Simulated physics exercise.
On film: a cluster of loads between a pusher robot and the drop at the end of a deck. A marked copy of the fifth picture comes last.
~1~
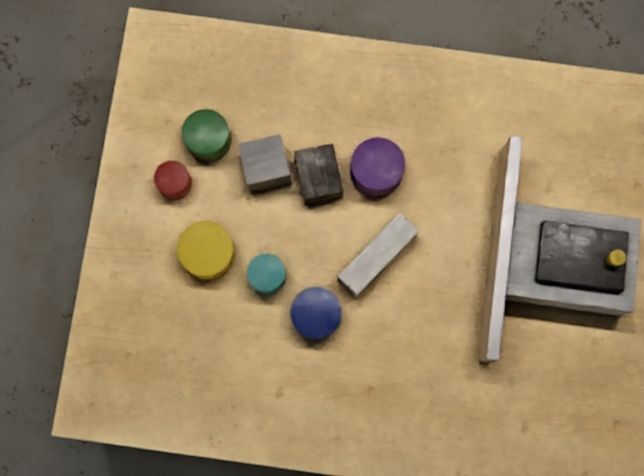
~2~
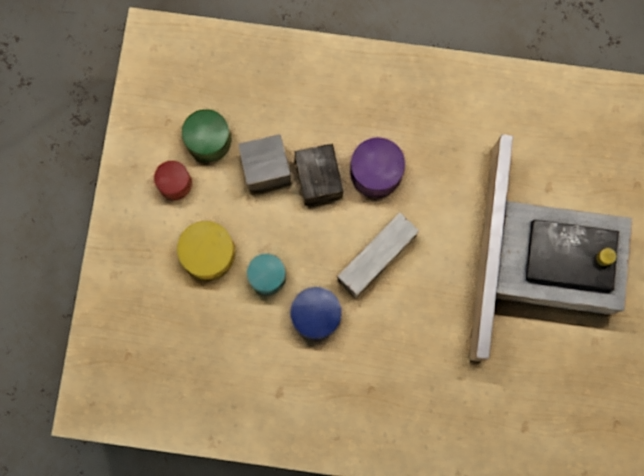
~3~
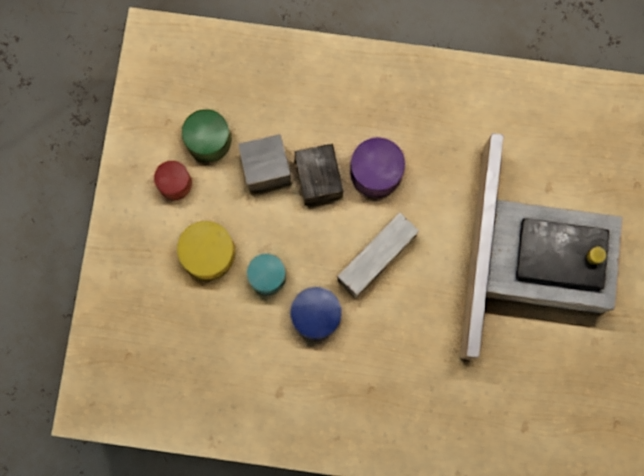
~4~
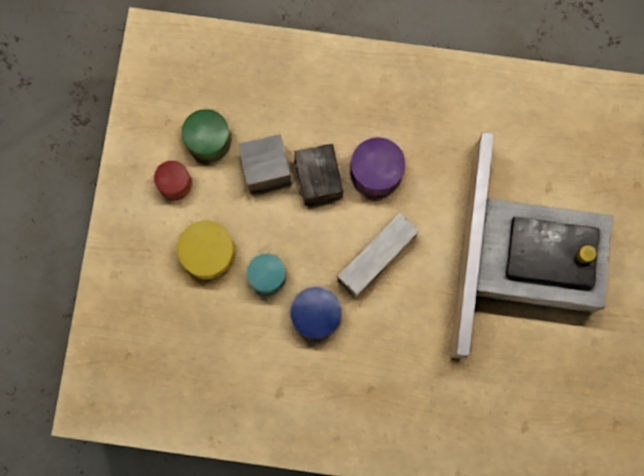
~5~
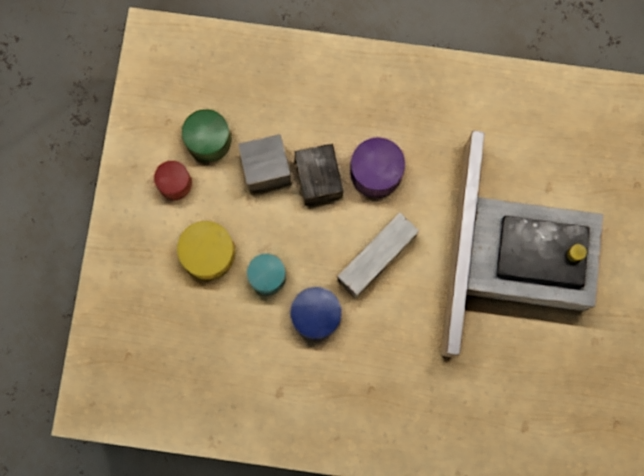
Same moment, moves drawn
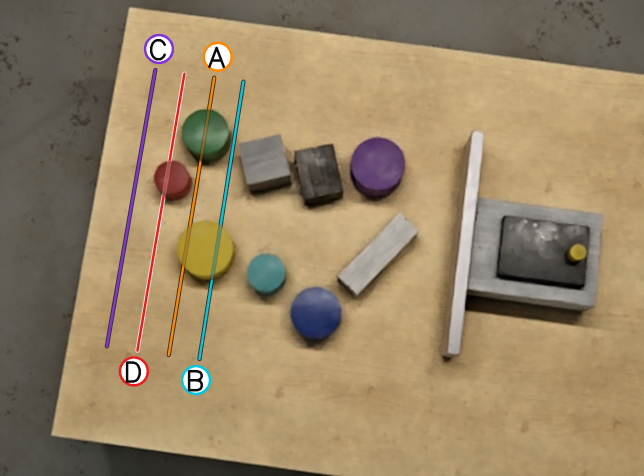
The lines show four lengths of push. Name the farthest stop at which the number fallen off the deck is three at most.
D.
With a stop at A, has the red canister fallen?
Yes.
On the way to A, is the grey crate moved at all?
Yes.
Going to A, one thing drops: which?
It is the red canister.
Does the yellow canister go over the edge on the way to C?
Yes.
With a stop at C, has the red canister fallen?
By then, yes.
On the marked copy, A at (192, 213); B at (222, 217); C at (132, 205); D at (161, 209).
Following D. Soon after the start, robot (426, 235); purple canister (331, 164); grey crate (242, 170).
Later, robot (315, 220); red canister (113, 203); grey crate (148, 186).
In the end, robot (229, 208); grey crate over the edge; red canister over the edge; two fallen.
As for the rest, A is within the limit but short; B is within the limit but short; C drops six.
